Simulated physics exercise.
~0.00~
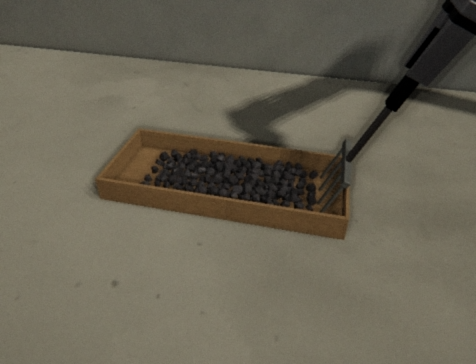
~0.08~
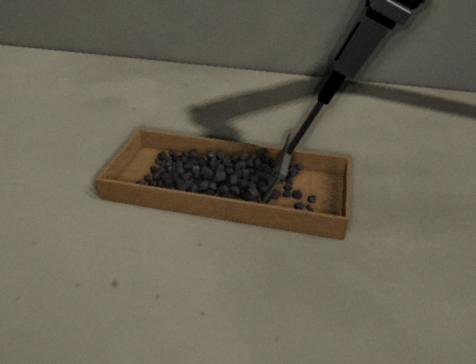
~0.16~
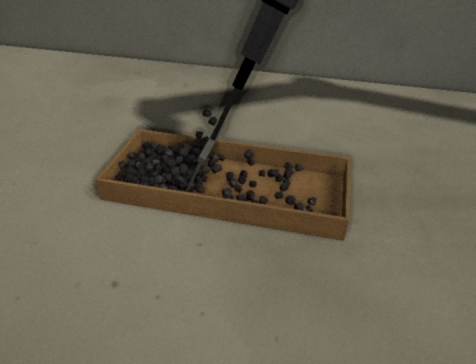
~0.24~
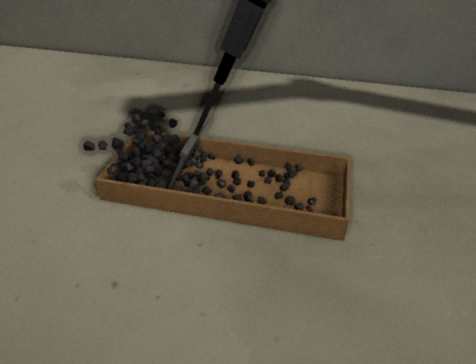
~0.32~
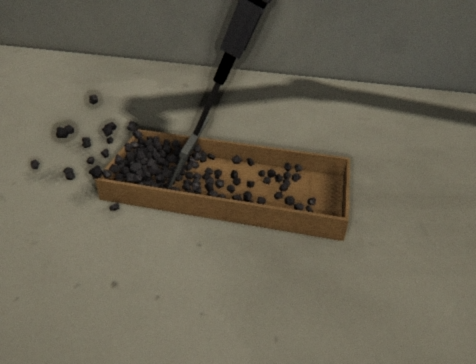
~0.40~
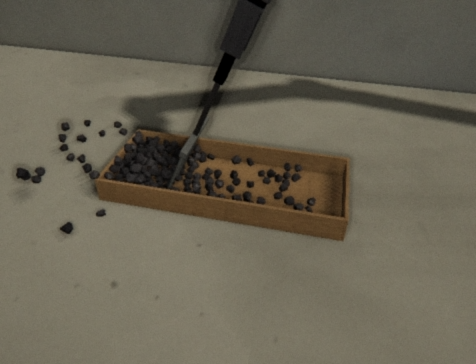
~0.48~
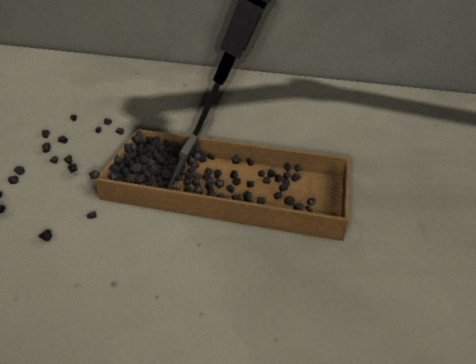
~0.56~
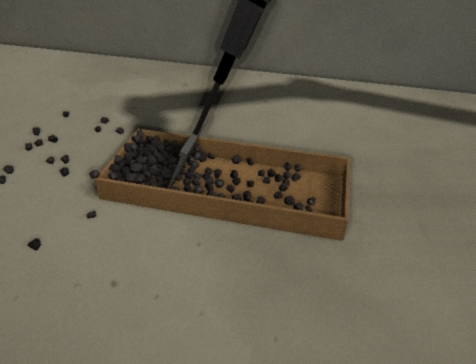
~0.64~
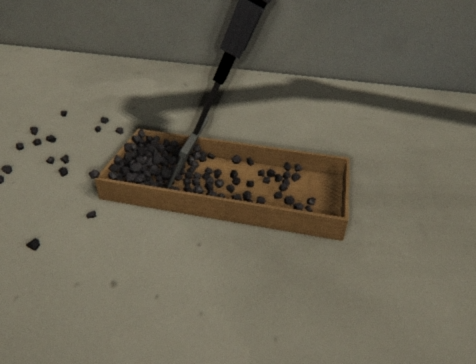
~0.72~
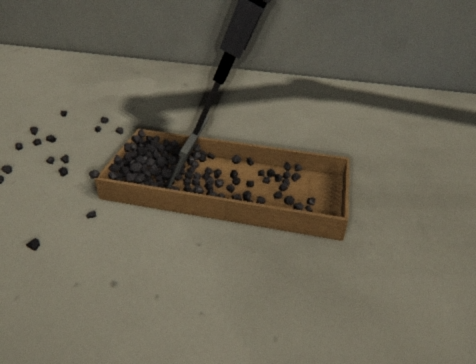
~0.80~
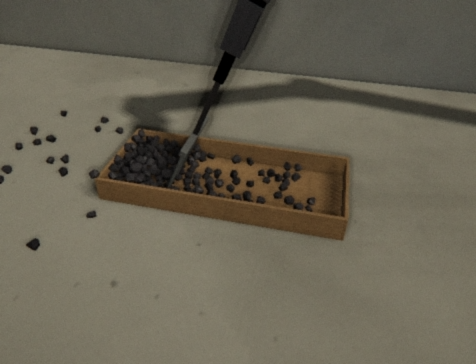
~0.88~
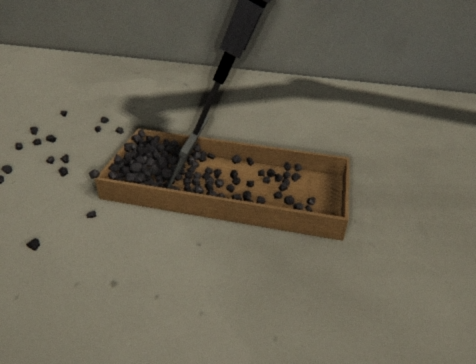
A robot arm rakes dark pebbles leftward along a wooden tray, spilling some over the end.
